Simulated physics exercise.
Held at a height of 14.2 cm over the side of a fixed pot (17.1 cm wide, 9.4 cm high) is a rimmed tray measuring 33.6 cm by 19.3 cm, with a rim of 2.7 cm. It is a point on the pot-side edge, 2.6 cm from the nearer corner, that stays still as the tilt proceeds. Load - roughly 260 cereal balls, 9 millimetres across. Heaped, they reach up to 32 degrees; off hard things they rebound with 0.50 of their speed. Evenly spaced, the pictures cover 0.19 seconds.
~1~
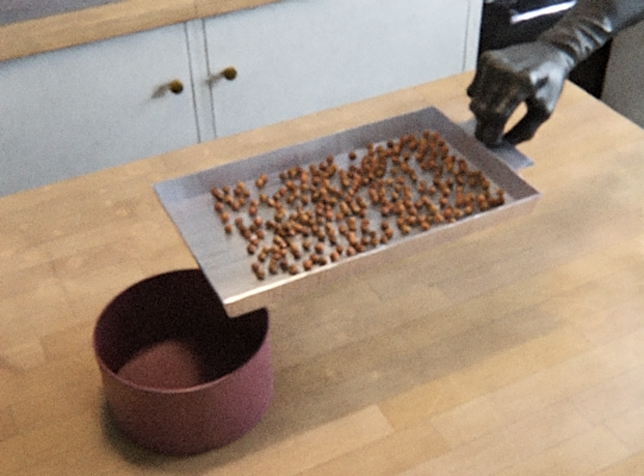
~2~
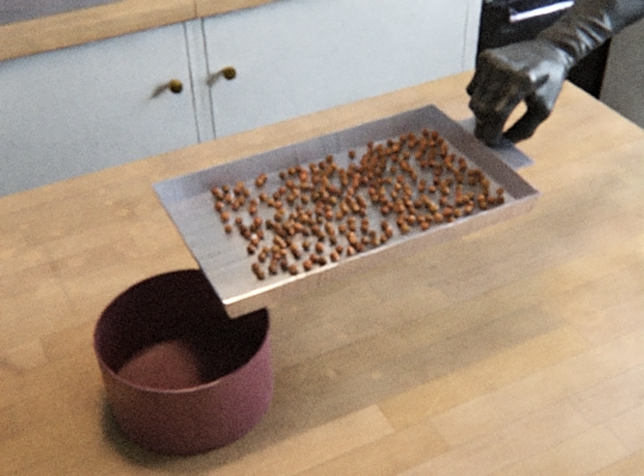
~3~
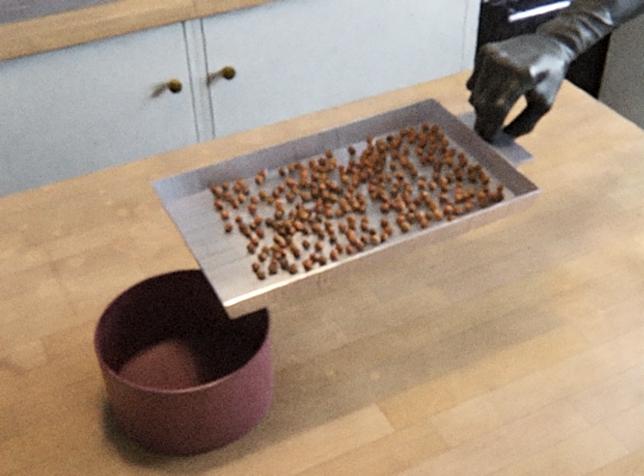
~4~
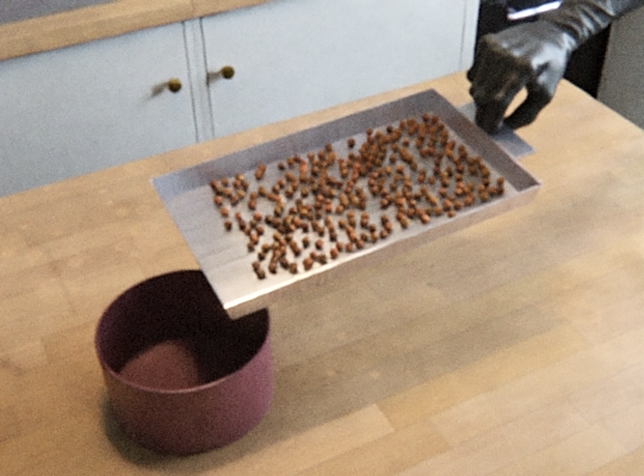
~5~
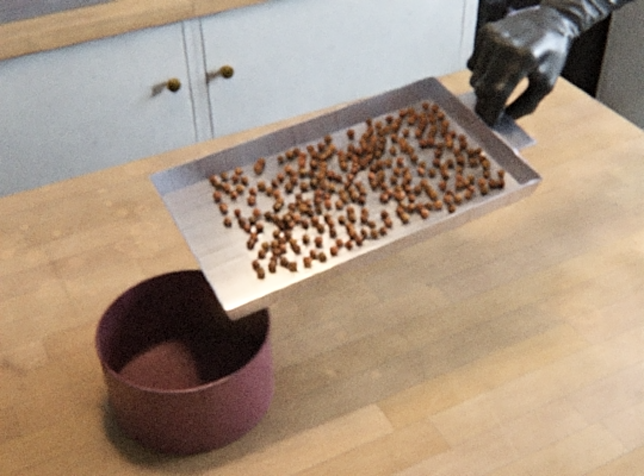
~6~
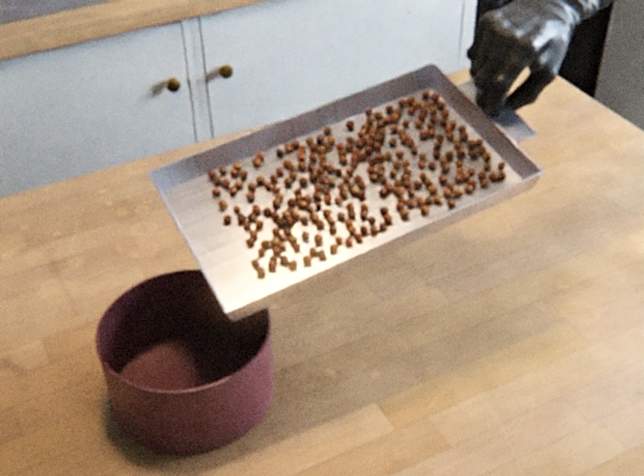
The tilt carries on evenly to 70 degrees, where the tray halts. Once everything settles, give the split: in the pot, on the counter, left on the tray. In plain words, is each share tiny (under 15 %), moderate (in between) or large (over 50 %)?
Pot: Tiny; counter: Moderate; tray: Large.
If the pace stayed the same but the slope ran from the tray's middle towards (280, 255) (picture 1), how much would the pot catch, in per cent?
Something like 25 per cent of the pieces.
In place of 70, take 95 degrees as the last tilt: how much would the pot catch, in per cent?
25 percent.
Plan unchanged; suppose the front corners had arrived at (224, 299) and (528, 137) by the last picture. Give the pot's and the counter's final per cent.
In the pot: 20 per cent; on the counter: 20 per cent.
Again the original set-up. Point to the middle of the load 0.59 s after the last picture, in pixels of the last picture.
The middle of the load should be at about (306, 238) by then.
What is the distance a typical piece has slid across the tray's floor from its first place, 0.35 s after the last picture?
It has moved some 6 cm from its start.
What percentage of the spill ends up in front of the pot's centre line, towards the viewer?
About 100 percent of the spill.
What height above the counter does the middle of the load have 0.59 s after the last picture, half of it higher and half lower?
Roughly 20 centimetres, more or less.
Then, 0.35 s after the last picture, tilt 39 degrees; the tray holds 100 %, the pot 0 %.
Then, 0.59 s after the last picture, tilt 59 degrees; the tray holds 100 %, the pot 0 %.
Then, 0.94 s after the last picture, tilt 70 degrees; the tray holds 90 %, the pot 5 %.
In the end, pot 5 %, counter 25 %, tray 70 %.
